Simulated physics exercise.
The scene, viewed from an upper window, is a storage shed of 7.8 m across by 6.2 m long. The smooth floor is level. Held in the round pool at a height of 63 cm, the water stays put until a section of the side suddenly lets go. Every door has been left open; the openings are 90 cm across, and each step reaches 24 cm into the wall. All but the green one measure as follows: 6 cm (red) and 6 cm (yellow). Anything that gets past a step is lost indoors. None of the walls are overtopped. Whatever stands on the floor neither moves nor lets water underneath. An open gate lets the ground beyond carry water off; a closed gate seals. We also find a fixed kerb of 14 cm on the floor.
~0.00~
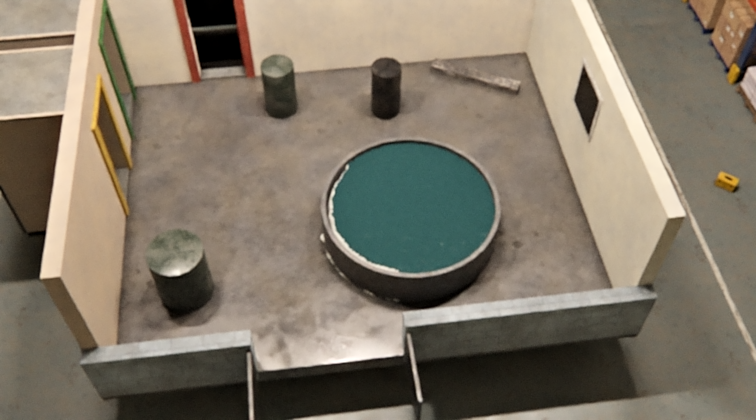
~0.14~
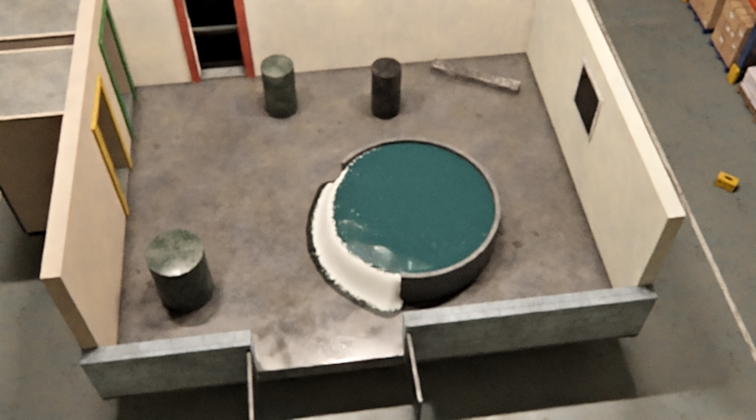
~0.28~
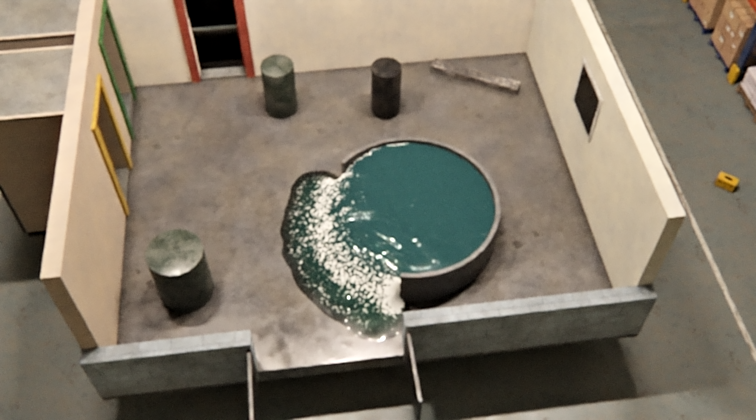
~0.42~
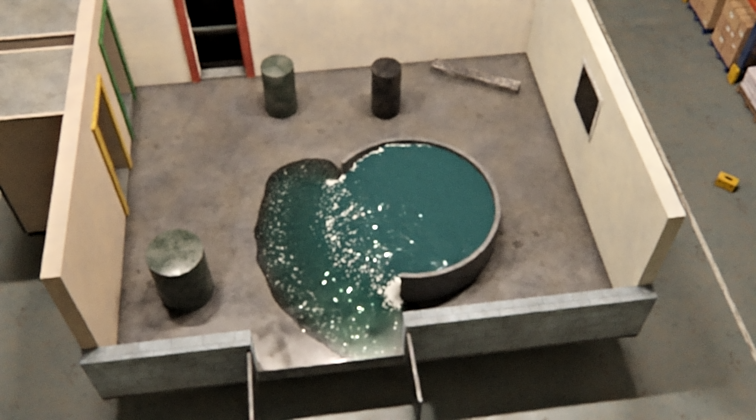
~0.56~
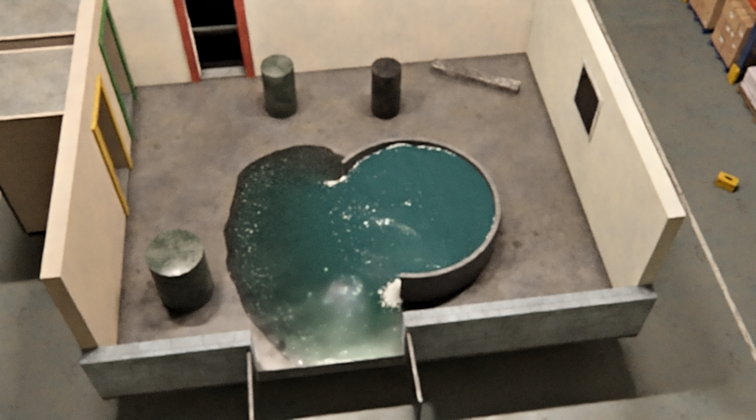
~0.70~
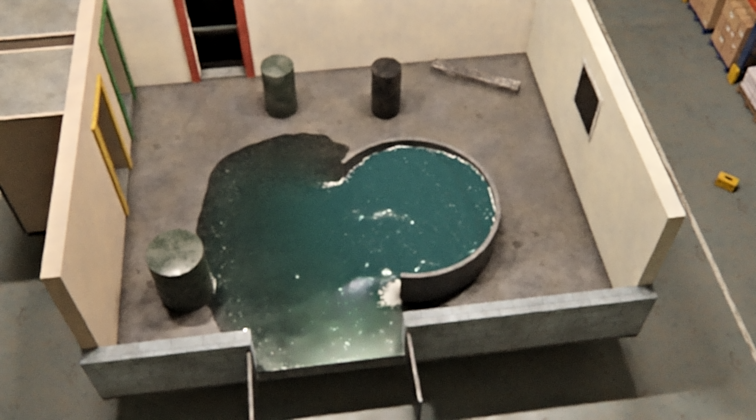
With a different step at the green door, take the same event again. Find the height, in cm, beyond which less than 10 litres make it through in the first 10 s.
I would say 18 cm.
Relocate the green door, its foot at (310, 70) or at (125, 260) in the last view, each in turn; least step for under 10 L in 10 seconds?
In turn: About 7.5 cm, about 27 cm.
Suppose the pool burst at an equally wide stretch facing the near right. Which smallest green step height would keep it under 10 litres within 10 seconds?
Minimum height: Approx. 11.0 cm.
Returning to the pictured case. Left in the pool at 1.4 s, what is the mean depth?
The mean depth is about 36 cm.
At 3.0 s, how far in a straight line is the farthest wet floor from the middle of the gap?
Near 5.6 metres, give or take.
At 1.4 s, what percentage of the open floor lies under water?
Wet share: Around 45 %.
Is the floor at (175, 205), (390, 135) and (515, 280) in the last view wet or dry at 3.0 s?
So, in order, I'd say got wet, then stayed dry, then stayed dry.
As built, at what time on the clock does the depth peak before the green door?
Roughly 5.5 s.
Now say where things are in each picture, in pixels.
Still water, 63 cm deep, in the round pool at (410, 205); the green door at (120, 77) is dry, in the first frame.
Water pours out at (332, 246) and has run 0.3 m, to (322, 190); about 8 cm deep outside, 63 cm at the back, in the second frame.
The front is at (301, 181), 0.8 m from the gap at (332, 248); 2.4 m2 of floor is wet, 63 cm left at the back, in the third frame.
The front is at (273, 179), 1.2 m from the gap at (332, 249); 4.8 m2 of floor is wet, 63 cm left at the back, in the fourth frame.
The front is at (246, 174), 1.7 m from the gap at (332, 250); 7.4 m2 of floor is wet, 63 cm left at the back, in the fifth frame.
The gap is at (333, 250), the front 2.2 m out at (222, 166); the back of the round pool holds 62 cm; the green door at (120, 77), 5.0 m from the gap, is still 2.2 m from the nearest water, in the sixth frame.
After 1.4 s water covers 45 % of the floor, deepest (32 cm) near (116, 374); it has not reached the green door.
After 3.0 s water covers 45 % of the floor, deepest (37 cm) near (122, 282); 13 cm at the green door, 0 litres in over its 20 cm step.
After 10.0 s water covers 90 % of the floor, deepest (11 cm) near (430, 69); 10 cm at the green door, 5 litres in over its 20 cm step.
At the green door as built, the water arrived by 1.7 s and peaked near 19 cm at 5.6 s.
Run again over the same 10 s with other heights there, 16 litres in over 15.5 cm, 4 litres over 21 cm. The limit of 10 litres is kept from about 18 cm up.
